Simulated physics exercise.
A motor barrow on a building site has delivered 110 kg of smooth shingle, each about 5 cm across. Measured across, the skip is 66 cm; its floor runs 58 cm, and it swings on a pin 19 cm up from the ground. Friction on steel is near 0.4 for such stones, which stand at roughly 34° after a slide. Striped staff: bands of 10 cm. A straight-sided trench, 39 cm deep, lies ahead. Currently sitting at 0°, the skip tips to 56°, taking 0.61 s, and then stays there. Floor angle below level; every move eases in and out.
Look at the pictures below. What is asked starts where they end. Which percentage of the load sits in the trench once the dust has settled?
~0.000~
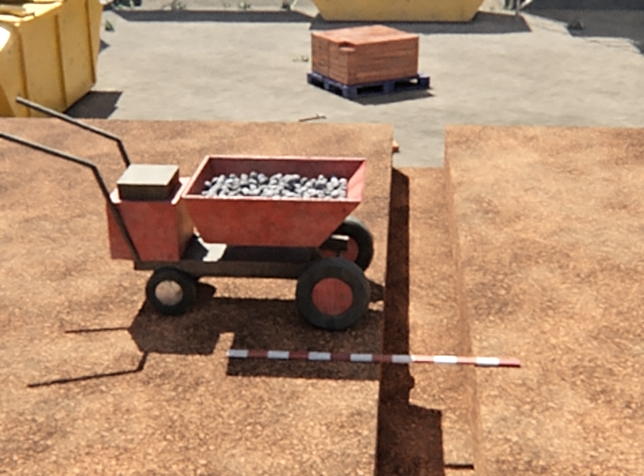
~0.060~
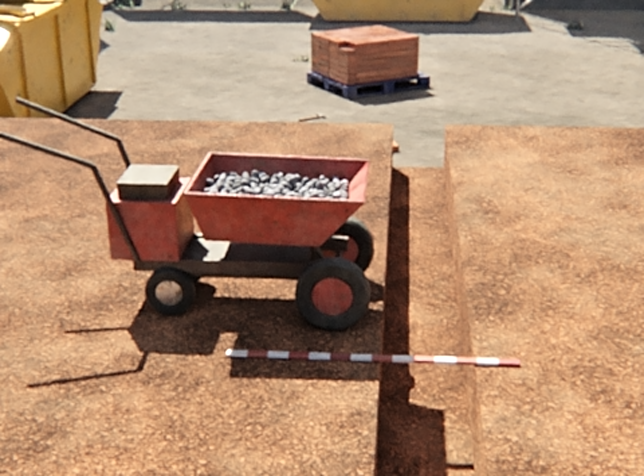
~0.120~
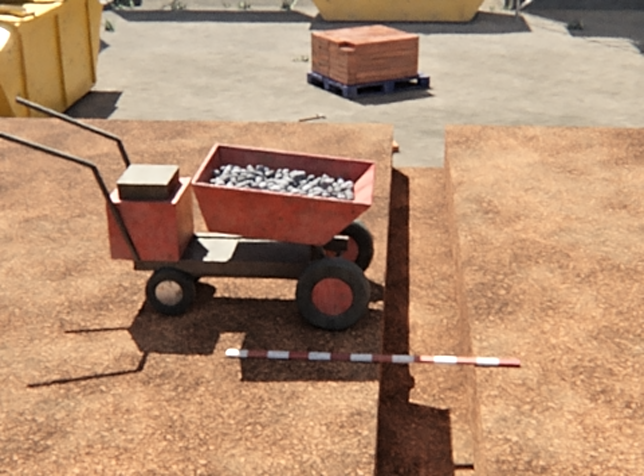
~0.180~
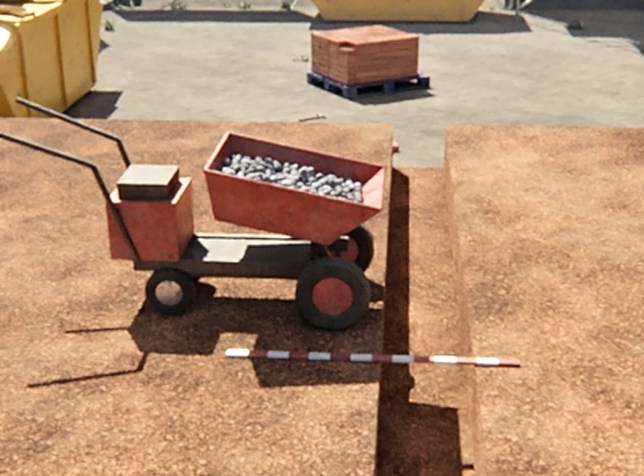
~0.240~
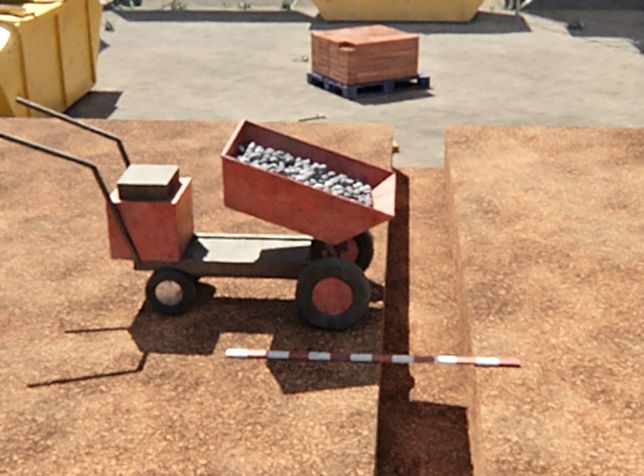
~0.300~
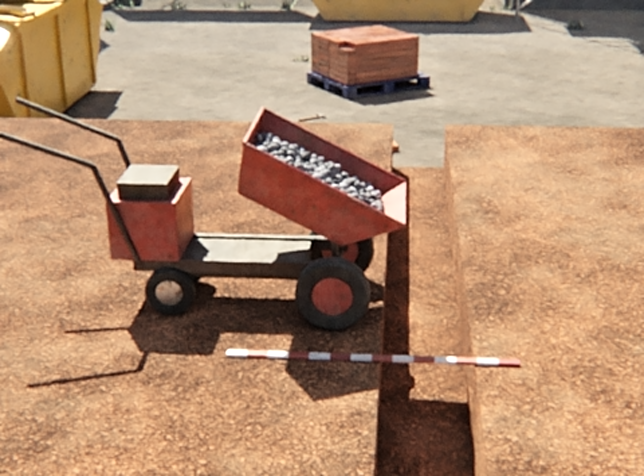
Near 33 per cent.
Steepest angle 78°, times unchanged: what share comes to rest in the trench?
Then about 25 per cent.
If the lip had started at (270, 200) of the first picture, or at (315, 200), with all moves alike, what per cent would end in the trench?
I'd expect some 70 per cent, then some 65.
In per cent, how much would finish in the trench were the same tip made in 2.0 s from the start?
I'd put it at roughly 55 per cent.
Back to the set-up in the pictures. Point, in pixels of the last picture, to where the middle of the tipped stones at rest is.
I'd put it close to (490, 303).
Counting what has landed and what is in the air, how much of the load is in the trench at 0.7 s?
Close to 10 per cent at that time.
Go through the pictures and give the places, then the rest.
The skip is at 0°, its lip at (361, 202); the top of the load is at (273, 184), in the first frame.
Lip at (363, 203), floor tilted 2°, highest stones at (260, 182); the stones move at 0.4 m/s on average, in the second frame.
The skip is at 6°, its lip at (371, 205); the top of the load is at (246, 176); the stones move at 0.8 m/s on average, in the third frame.
The skip is at 12°, its lip at (381, 210); the top of the load is at (243, 165); the stones move at 1.0 m/s on average, in the fourth frame.
Lip at (393, 217), floor tilted 19°, highest stones at (250, 152); the stones move at 1.2 m/s on average, in the fifth frame.
The skip is at 27°, its lip at (405, 226); the top of the load is at (264, 141); the stones move at 1.3 m/s on average, in the sixth frame.
After 0.5 s the floor is at 48°; 100 % in the skip; the foremost stones are at (406, 229).
After 0.7 s the floor is at 56°; 92 % in the skip, 8 % in the trench, 1 % past the trench; the foremost stones are at (473, 260).
After 1.1 s the floor is at 56°; 41 % in the skip, 13 % in the trench, 46 % past the trench; the foremost stones are at (583, 312).
After 3.0 s the floor is at 56°; 15 % in the skip, 33 % in the trench, 52 % past the trench; the foremost stones are past the picture's edge.
